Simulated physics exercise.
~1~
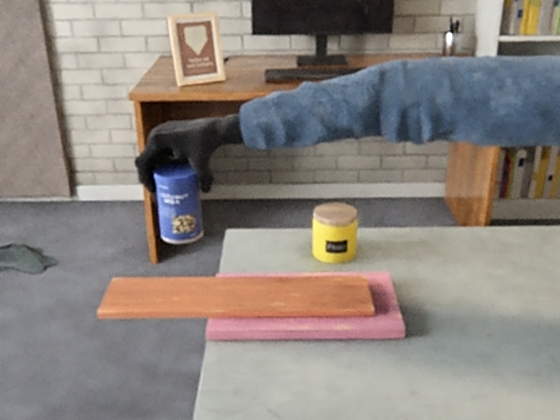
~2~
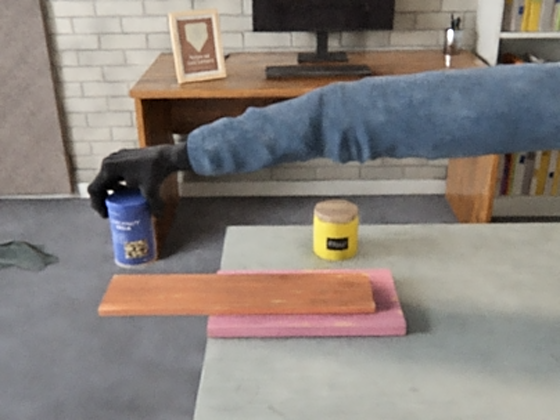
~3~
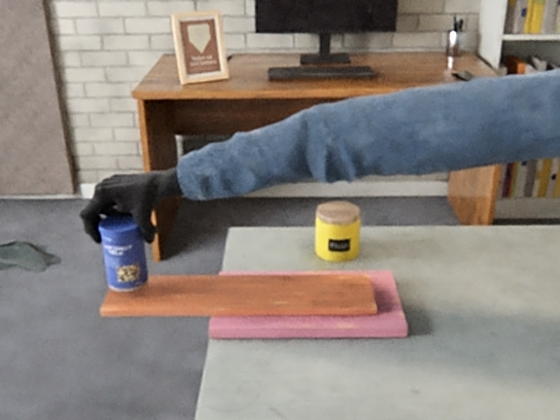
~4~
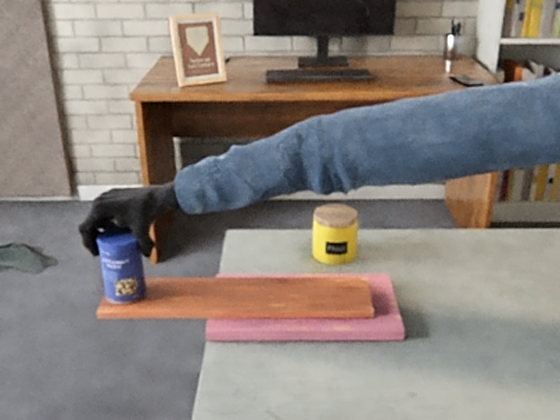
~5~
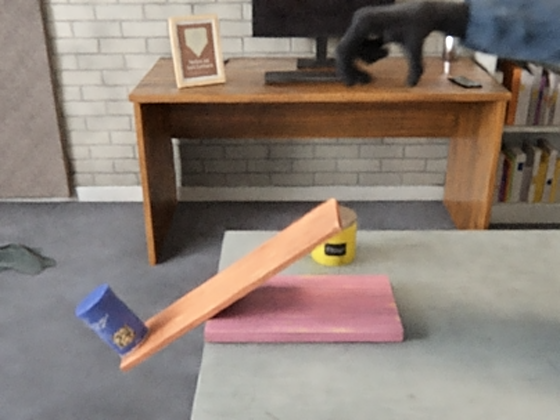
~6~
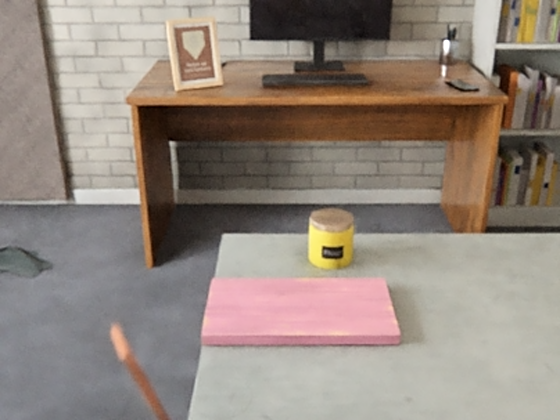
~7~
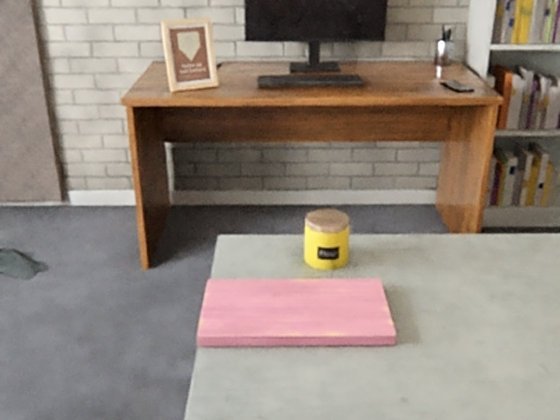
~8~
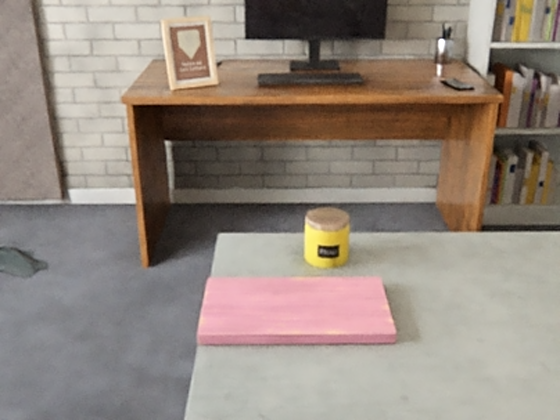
A gloved hand lowered a blue tin onto the overhanging left end of an orange plank resting on a pink slab, then let go. The plank tipped and fell off the table's edge with the tin, leaving the slab and yellow jar in place.
